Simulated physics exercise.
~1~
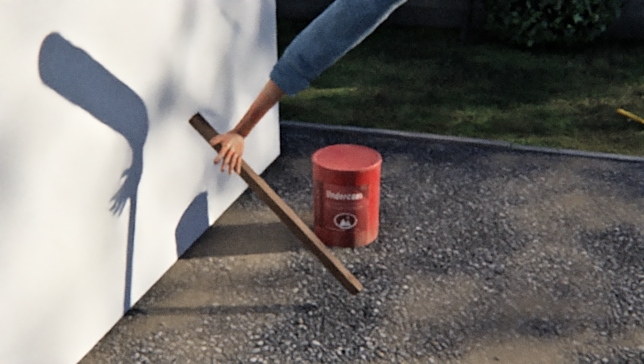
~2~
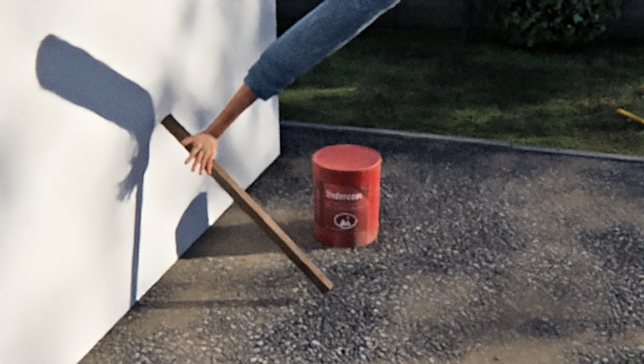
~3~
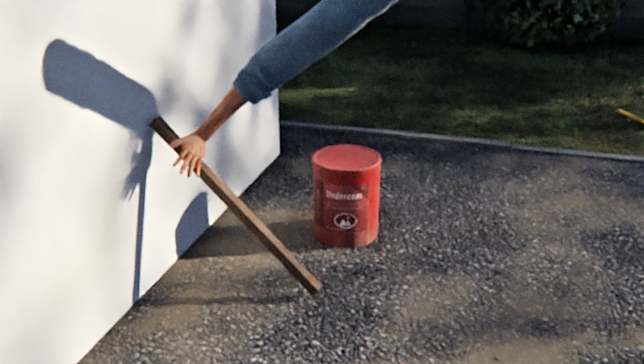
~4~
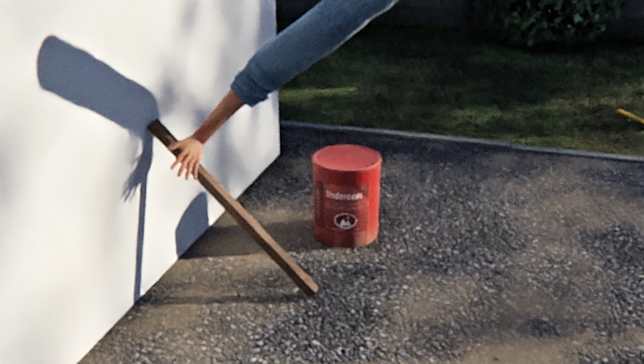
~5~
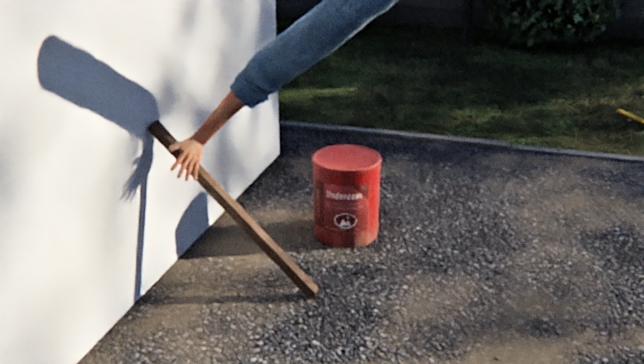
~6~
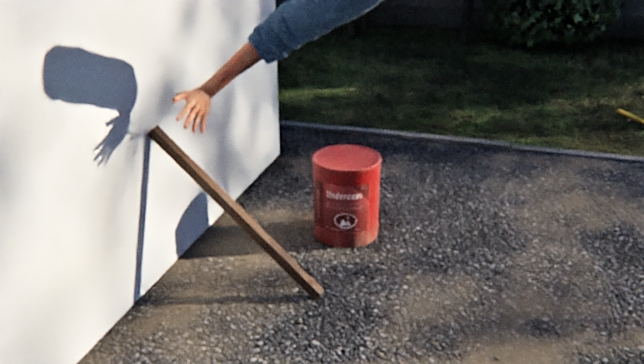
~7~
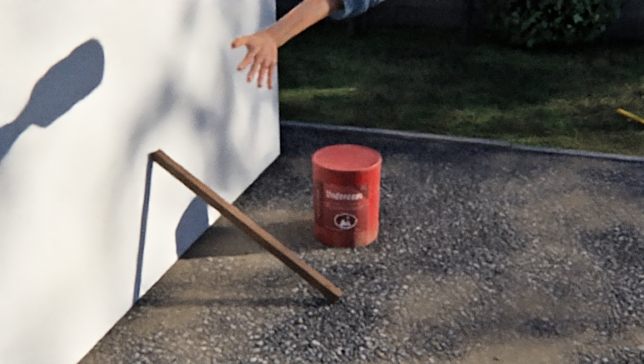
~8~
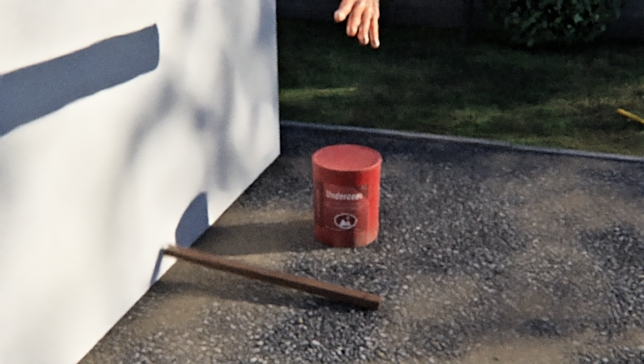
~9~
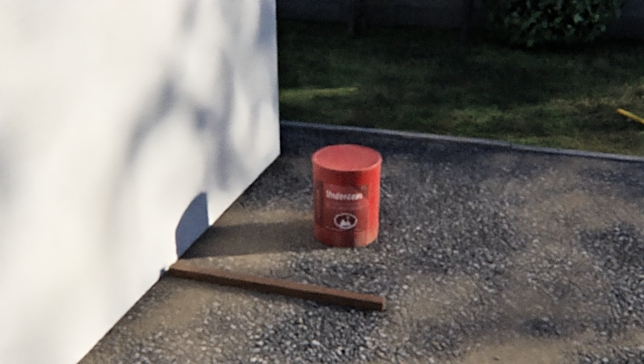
On the gravel beside a bare white wall, a hand moved a brown wooden pole left and leaned it against the wall near a red pail, then let go and drew back, and the pole slid down until it lay on the ground.
